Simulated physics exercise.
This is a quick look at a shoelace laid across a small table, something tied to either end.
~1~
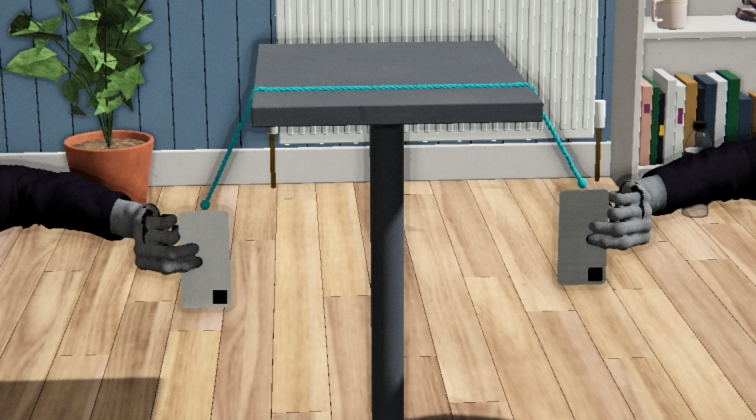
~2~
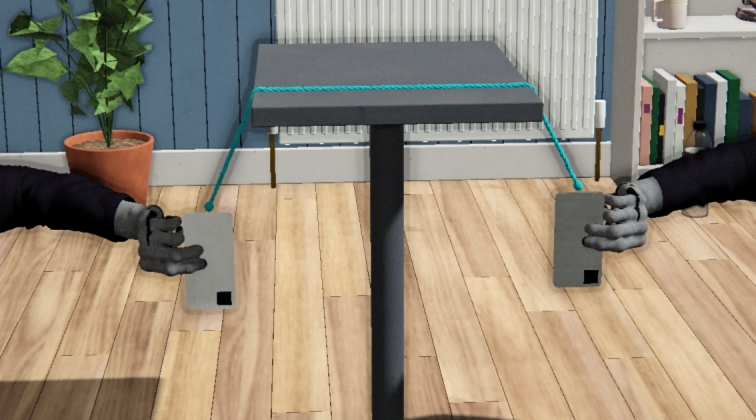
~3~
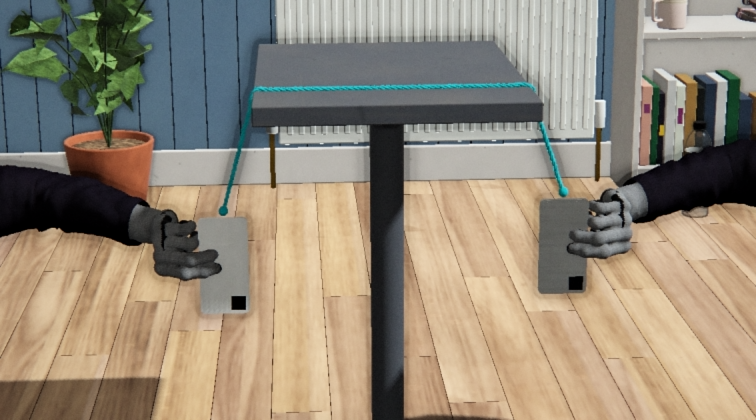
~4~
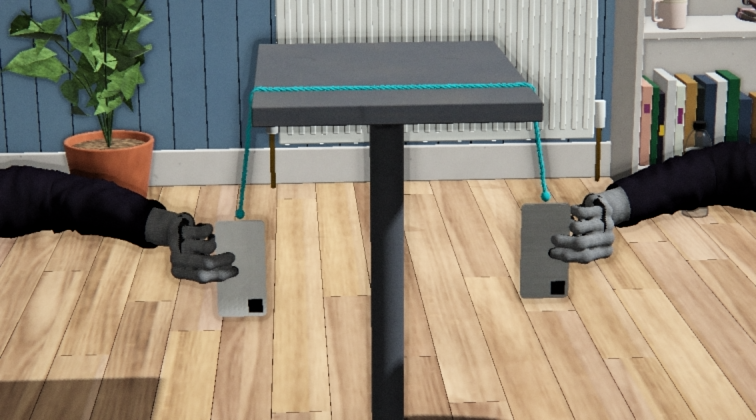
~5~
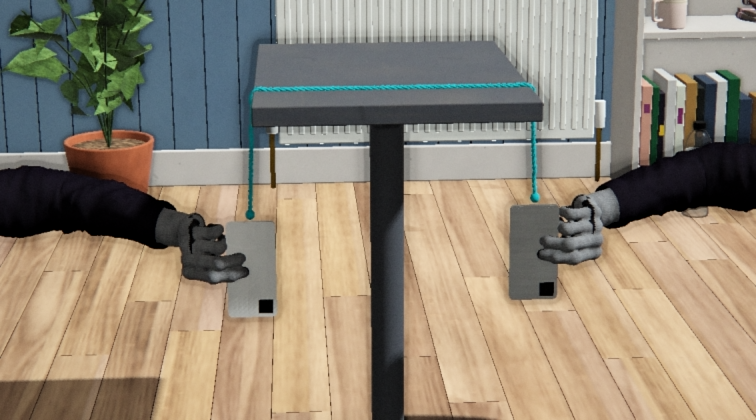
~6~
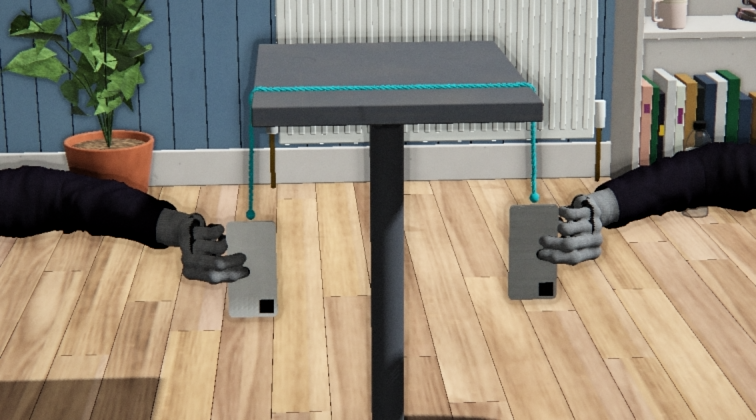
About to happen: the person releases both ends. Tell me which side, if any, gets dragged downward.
Chances are it ends up undisturbed.
Then, 0.38 s after the last picture, left phone hanging as before near (258, 269); right phone hanging as before near (528, 251).
Then, 1.12 s after the last picture, left phone hanging as before near (252, 269); right phone hanging as before near (533, 251).
At rest, left phone hanging as before near (257, 269); right phone hanging as before near (530, 251). The shoelace hangs still.
